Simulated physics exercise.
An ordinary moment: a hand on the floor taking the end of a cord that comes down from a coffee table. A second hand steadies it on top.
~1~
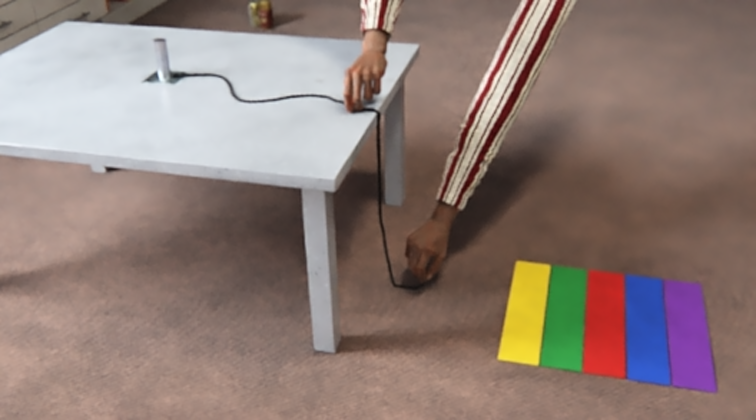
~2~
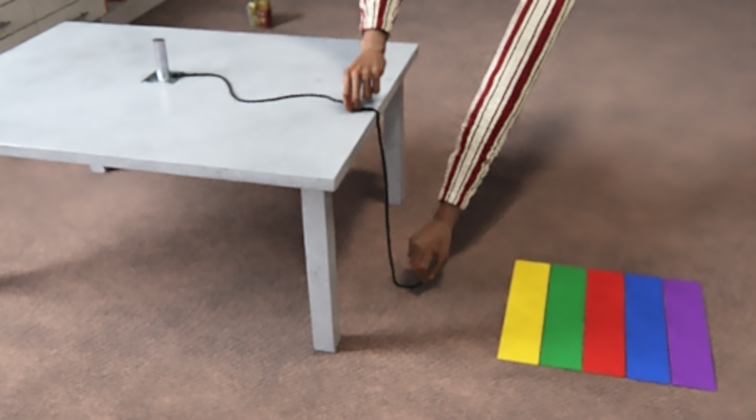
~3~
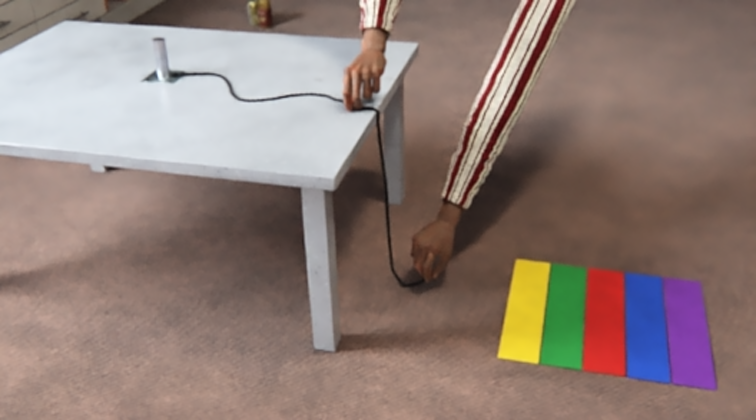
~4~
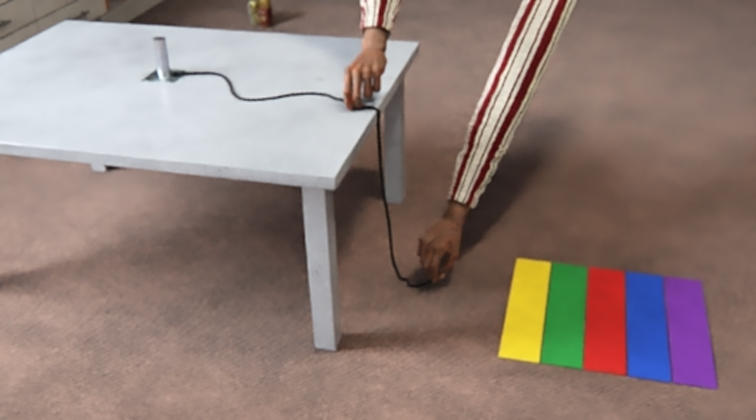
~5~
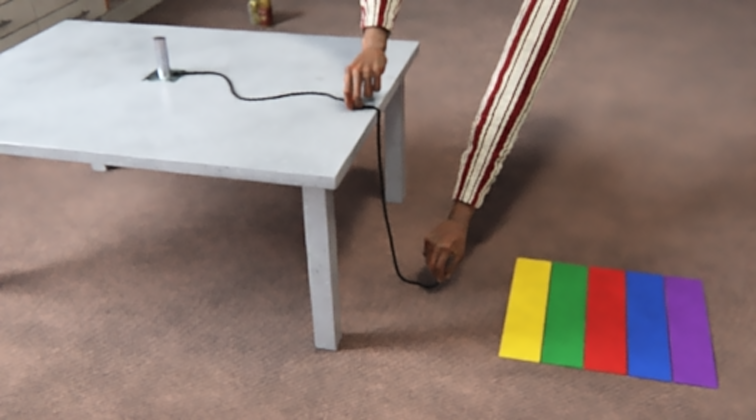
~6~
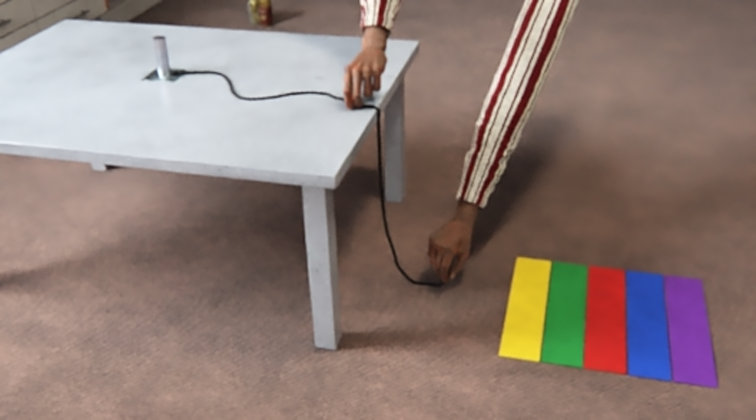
On a brown carpet beside a pale coffee table, one hand rests on a black cord at the table's edge while another holds its lower end near the floor. The lower hand slides the end a short way right, toward a panel of coloured stripes, as the upper hand stays put.
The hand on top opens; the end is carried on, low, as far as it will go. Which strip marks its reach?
It gets as far as the red strip.
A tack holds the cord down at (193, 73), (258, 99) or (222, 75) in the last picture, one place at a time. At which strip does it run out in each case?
In that order: Red; green; red.
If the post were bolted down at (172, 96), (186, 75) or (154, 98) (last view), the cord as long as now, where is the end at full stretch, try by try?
Try by try, around (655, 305), (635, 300) and (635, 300).
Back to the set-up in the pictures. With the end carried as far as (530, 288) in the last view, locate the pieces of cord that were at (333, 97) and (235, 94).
The first at (367, 104), the second at (267, 89).
A little later, end near (530, 288); over yellow.
Next, end near (578, 294); over green.
When it is tight, end near (607, 298); over red. The red one.
